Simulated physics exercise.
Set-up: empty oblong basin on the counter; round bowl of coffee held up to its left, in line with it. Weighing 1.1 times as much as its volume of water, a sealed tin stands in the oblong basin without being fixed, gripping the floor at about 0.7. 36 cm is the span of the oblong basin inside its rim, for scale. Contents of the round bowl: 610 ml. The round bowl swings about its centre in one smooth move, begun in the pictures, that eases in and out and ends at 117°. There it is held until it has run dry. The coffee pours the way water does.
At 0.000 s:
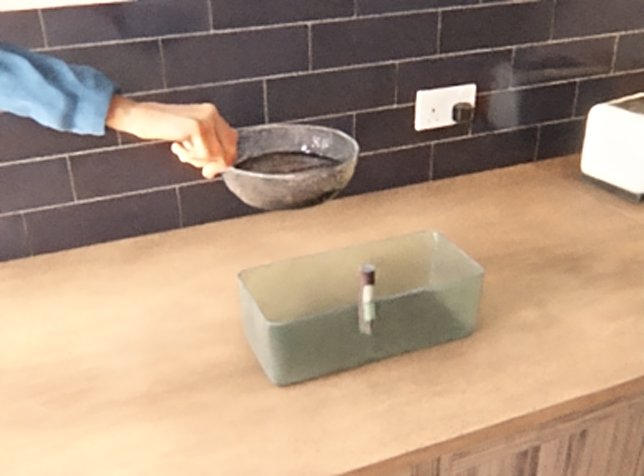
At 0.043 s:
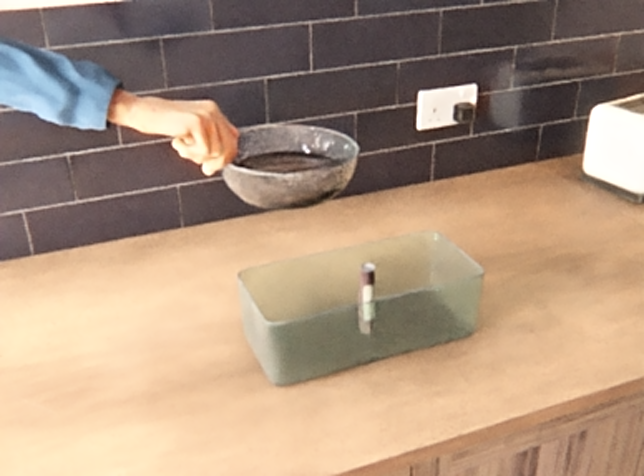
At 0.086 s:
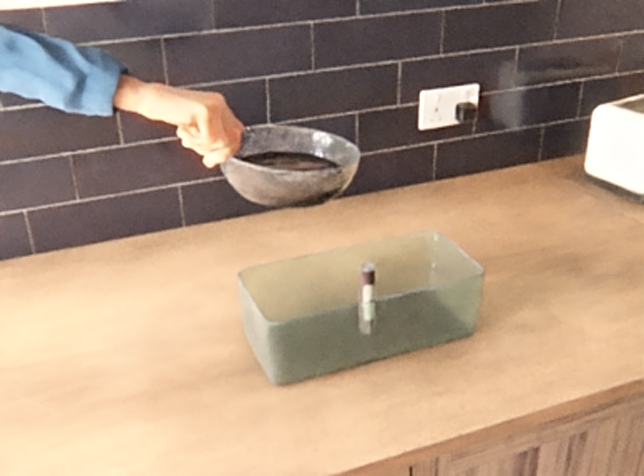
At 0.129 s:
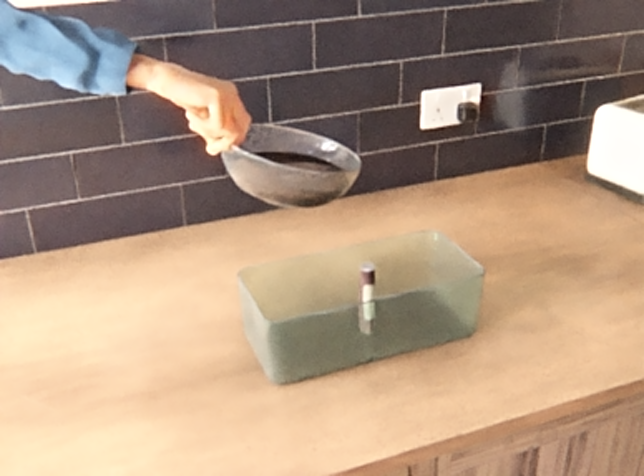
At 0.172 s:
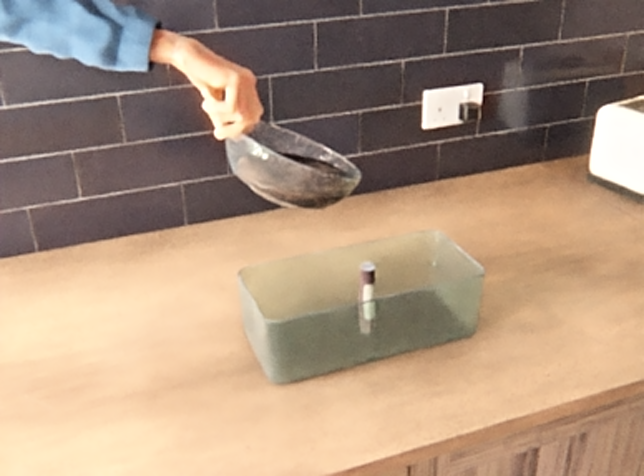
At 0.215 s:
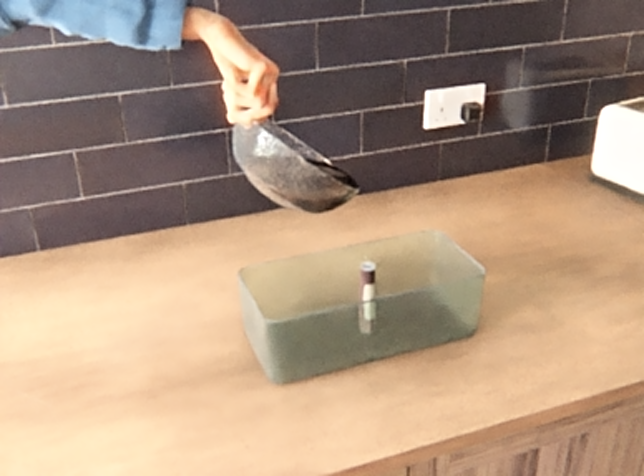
At first, a hand in a blue sleeve holds a round bowl of dark coffee nearly level above an oblong greenish basin on a wooden counter. The hand then lifts the bowl's left side, slowly and then more steeply, until the bowl leans well to the right with its coffee near the lowered rim.
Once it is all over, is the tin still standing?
Still erect.
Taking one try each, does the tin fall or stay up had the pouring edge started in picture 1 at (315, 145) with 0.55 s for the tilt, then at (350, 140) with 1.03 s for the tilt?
Trial 1 - tin tips; trial 2 - tin stays standing.
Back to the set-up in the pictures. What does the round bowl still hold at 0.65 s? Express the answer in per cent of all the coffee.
Remaining share: Approx. 0 %.
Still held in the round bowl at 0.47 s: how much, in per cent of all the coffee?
Around 0 in a hundred.
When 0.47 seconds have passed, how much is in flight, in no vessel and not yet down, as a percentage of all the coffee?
Around 44 percent.
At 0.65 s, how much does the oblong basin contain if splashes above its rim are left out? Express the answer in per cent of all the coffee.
90 per cent or thereabouts.
After 0.47 s the tilt is 110° and 0 per cent is still to pour; the tin stands where it began.
After 0.65 s the tilt is 117° and 0 per cent is still to pour; the tin stands where it began.
After 0.84 s the tilt is 117° and 0 per cent is still to pour; the tin stands where it began.
After 1.05 s the tilt is 117° and 0 per cent is still to pour; the tin stands where it began.
In the end the tin stands where it began.
